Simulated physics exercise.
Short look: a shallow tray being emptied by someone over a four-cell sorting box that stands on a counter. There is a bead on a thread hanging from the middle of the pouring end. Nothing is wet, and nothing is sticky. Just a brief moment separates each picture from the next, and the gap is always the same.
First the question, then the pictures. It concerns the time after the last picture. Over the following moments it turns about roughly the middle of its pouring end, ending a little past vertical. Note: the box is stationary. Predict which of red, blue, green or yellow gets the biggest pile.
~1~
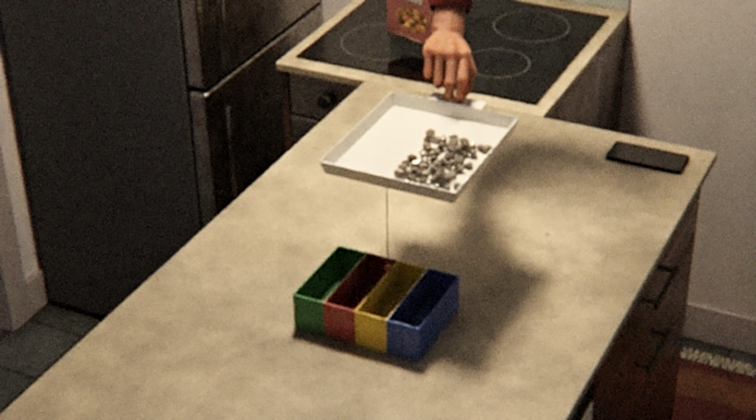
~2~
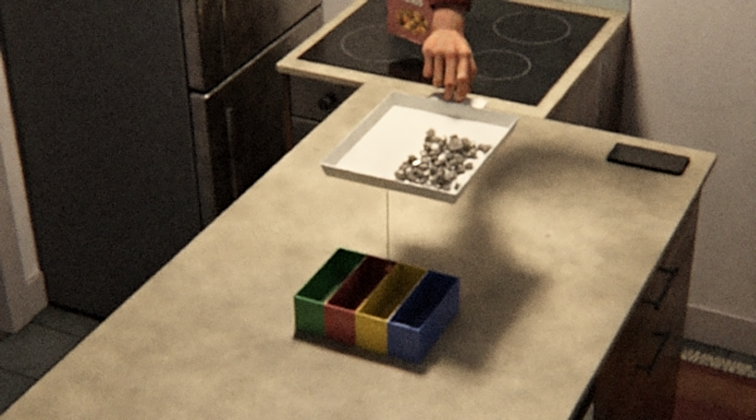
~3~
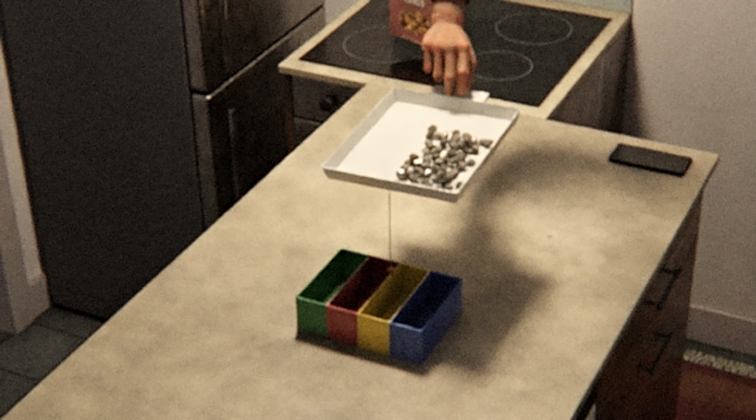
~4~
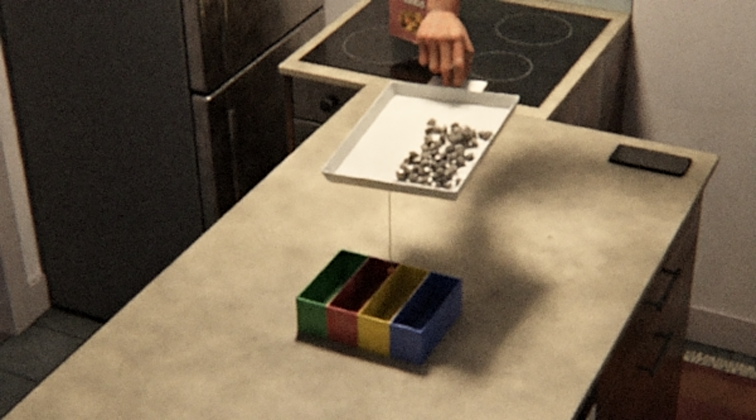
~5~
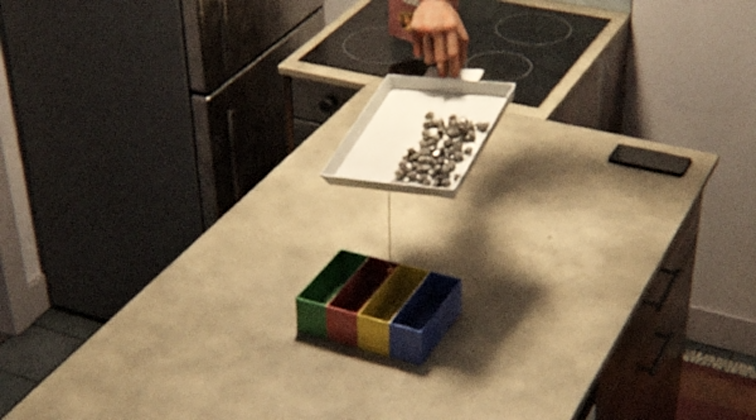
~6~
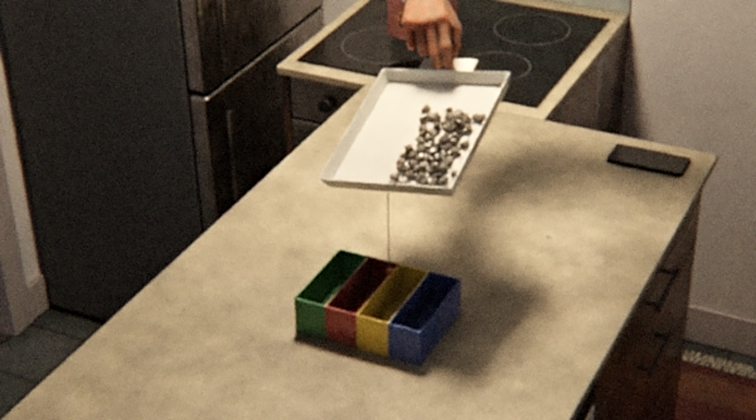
The biggest pile lands in green.
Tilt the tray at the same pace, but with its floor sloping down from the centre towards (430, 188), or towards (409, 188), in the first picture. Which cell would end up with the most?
In order, it comes out as the blue cell and the blue one.
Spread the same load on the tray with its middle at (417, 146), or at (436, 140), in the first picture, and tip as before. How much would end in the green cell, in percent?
Estimates in order: 70 percent, 60 percent.
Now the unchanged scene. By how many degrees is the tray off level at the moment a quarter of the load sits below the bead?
Roughly 85 degrees at that moment.
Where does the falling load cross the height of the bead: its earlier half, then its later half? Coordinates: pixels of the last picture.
Around (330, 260) first; around (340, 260) second.
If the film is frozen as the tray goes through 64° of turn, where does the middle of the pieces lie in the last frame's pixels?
I'd mark it close to (365, 177).
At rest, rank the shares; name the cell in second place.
Second place goes to red.
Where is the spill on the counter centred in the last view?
My estimate puts the centre near (279, 292).
Soon, tray tipped steeply; all on the tray.
A while on, tray tipped past a quarter turn; about a third on the tray; about a quarter in the green cell; a small part in the red cell; about a third falling or outside the box.
Towards the end, tray tipped past a quarter turn; about two thirds in the green cell; a small part in the red cell; a stray few in the yellow cell; about a quarter falling or outside the box.
Finally, tray tipped past a quarter turn; about two thirds in the green cell; a small part in the red cell; a stray few in the yellow cell; none in the blue cell; about a quarter outside the box.
